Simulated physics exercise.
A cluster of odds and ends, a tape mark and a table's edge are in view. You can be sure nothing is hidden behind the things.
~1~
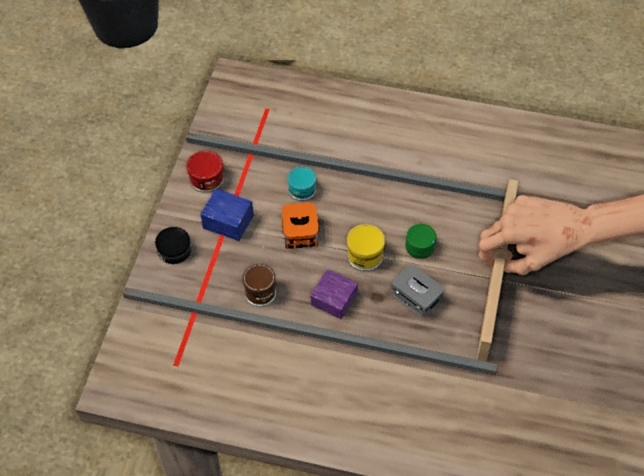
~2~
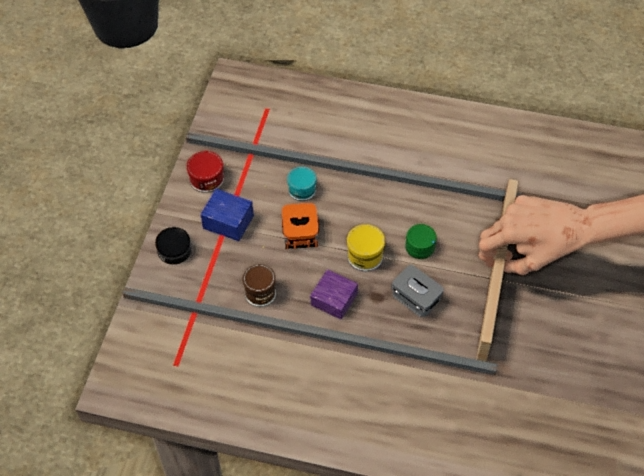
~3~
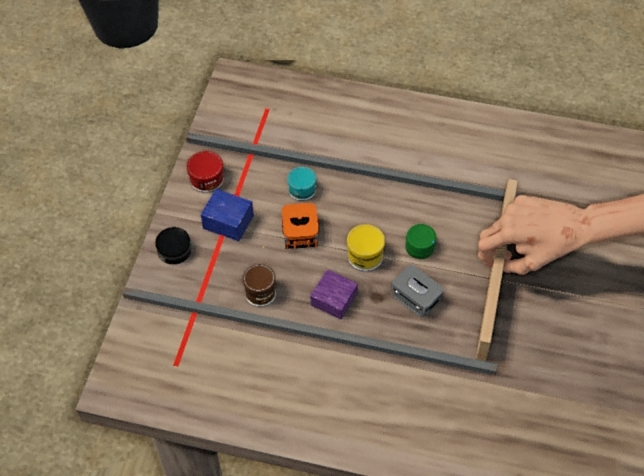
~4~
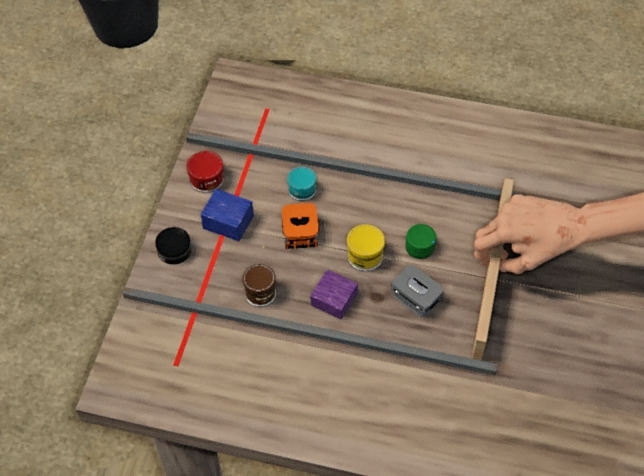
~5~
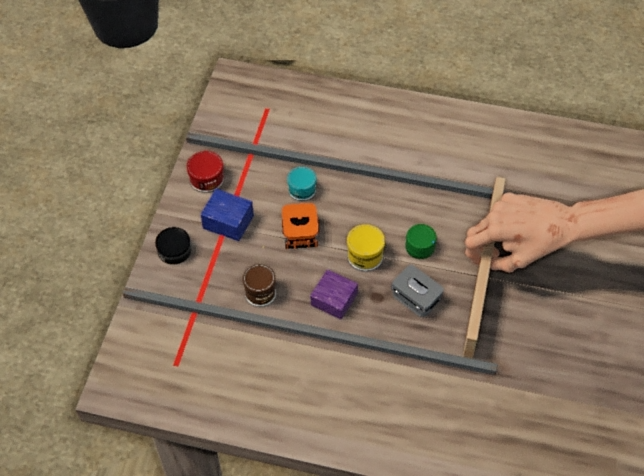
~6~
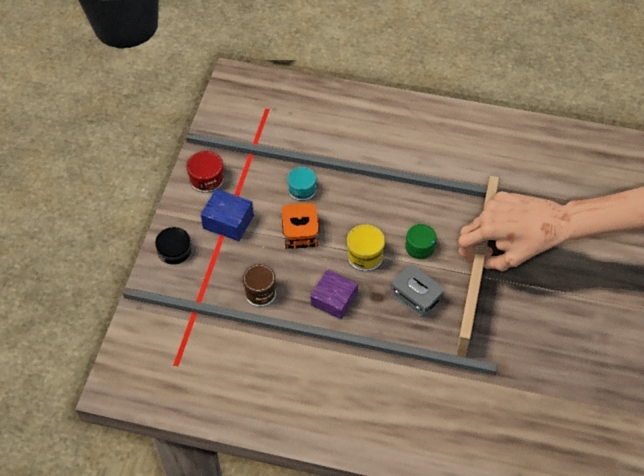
A hand at the right grips a wooden bar laid across two grey rails on a wooden table, seen from above at an angle. Between the rails sit cyan, orange, yellow, green, brown, purple and grey objects, with a blue block on the red line and red and black tins left of it. The hand stays still, then slides the bar slightly left, touching nothing else, while the camera holds steady.
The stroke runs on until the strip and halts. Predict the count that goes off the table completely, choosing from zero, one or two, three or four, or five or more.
One or two spill over.
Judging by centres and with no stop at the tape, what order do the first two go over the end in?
Order, earliest first: Blue block, black tub.
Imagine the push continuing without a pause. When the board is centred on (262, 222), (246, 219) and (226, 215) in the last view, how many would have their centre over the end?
0, 0, 1.
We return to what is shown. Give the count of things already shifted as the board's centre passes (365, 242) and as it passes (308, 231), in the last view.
Up to then 5, and up to the other point 7.
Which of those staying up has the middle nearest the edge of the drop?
The one you want is the black tub.
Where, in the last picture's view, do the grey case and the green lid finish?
Grey case: About (192, 252); green lid: About (221, 193).
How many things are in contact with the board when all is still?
Tally at the end: 5.
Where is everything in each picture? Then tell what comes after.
Black tub (174, 246); red tin (206, 172); blue block (227, 215); board (498, 268); tape (226, 226), in the first frame.
Red tin (206, 172); purple block (334, 295), in the second frame.
Blue block (227, 215); grey case (417, 292), in the third frame.
Black tub (174, 246); orange case (300, 226), in the fourth frame.
Red tin (206, 172); yellow pot (366, 248), in the fifth frame.
Black tub (174, 246); red tin (206, 172); blue block (227, 215); board (478, 264); tape (226, 226), in the sixth frame.
Soon after, none off yet; black tub at rest near (174, 246); red tin at rest near (206, 172); blue block at rest near (227, 215).
In the end, the number that fall off is one or two; gone, blue block.
